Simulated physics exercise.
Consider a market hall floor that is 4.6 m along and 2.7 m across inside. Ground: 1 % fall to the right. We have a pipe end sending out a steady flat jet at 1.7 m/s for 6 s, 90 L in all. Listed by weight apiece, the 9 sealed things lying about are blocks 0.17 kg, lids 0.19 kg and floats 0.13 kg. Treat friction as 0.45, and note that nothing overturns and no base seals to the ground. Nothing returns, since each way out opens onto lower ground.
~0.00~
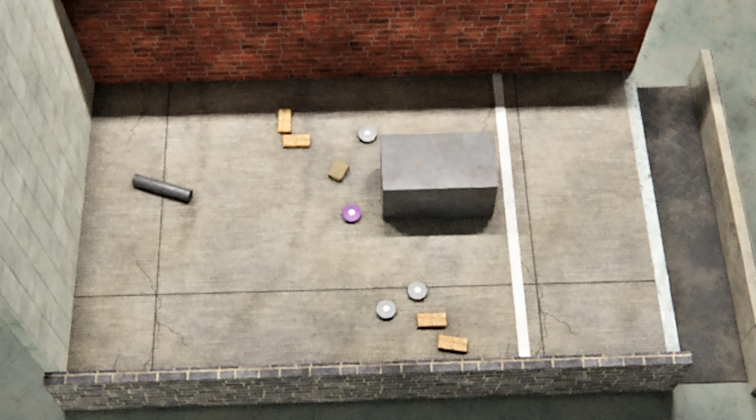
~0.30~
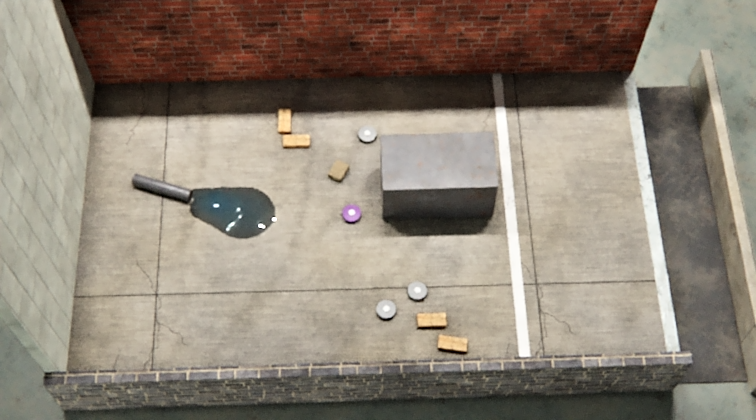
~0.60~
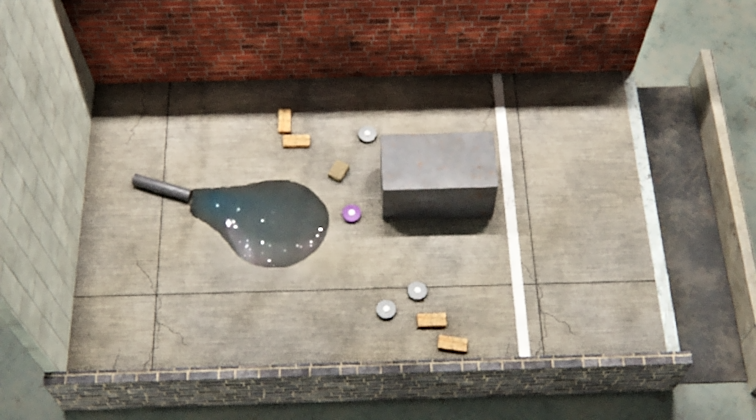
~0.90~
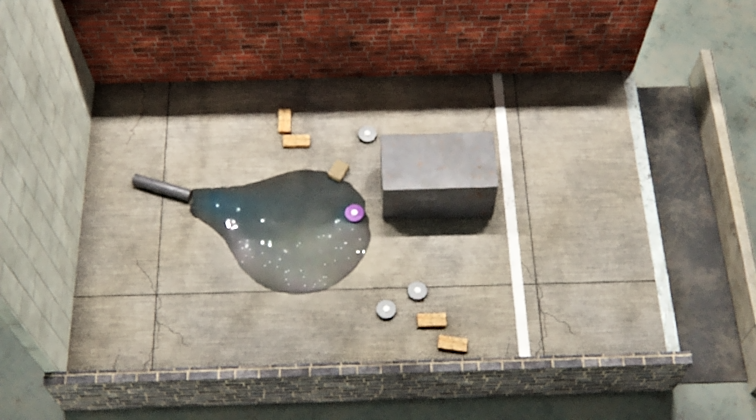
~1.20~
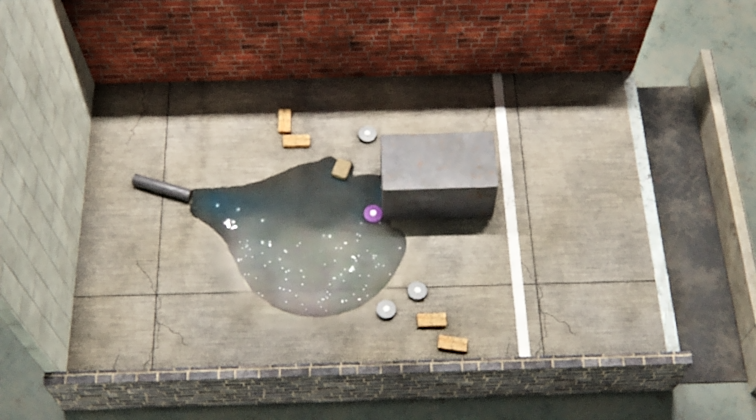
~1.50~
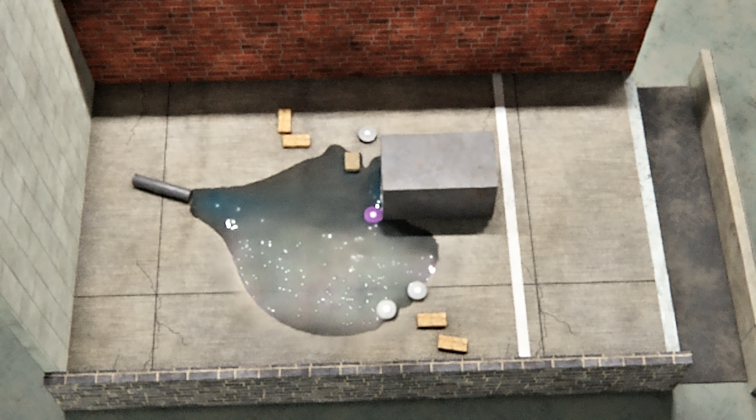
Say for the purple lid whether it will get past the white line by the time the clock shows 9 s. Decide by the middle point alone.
The purple lid makes it over.
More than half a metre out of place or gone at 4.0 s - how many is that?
By then the count is 6.
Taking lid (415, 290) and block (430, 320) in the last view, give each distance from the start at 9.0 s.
Log: Item 1 washed out; item 2 washed out.
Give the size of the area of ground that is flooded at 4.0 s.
4.5 m2.
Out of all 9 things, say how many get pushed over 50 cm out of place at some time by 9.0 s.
Result: 7.
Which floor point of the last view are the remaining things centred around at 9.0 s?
(387, 117).
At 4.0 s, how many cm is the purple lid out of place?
Shift: About 200 cm.
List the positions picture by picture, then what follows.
In the first picture, the purple lid at (352, 213) rests on the ground; water covers 0.0 m2; 0 of 9 have shifted.
In the second picture, the purple lid at (352, 213), on the bottom; water covers 0.2 m2; 0 of 9 have shifted.
In the third picture, the purple lid at (352, 213) rests on the ground; water covers 0.6 m2; 0 of 9 have shifted.
In the fourth picture, the purple lid at (354, 213) rests on the ground; 1.0 m2 under water; 0 of 9 have shifted.
In the fifth picture, the purple lid at (373, 213) rests on the ground, 18 cm from its start; 1.4 m2 under water; 1 of 9 have shifted.
In the sixth picture, the purple lid at (373, 215), afloat, 18 cm from its start; water covers 1.8 m2; 2 of 9 have shifted.
After 2.1 s the purple lid is near (388, 239), 0.4 m from its start, afloat; 0 of 9 are over the mark; 2 afloat.
After 4.0 s the purple lid is near (567, 294), 1.8 m from its start, aground; 2 of 9 are over the mark; 4 afloat.
After 6.3 s the purple lid has gone out; 6 of 9 are over the mark; 1 afloat.
After 9.0 s the purple lid has gone out; 6 of 9 are over the mark; 0 afloat.
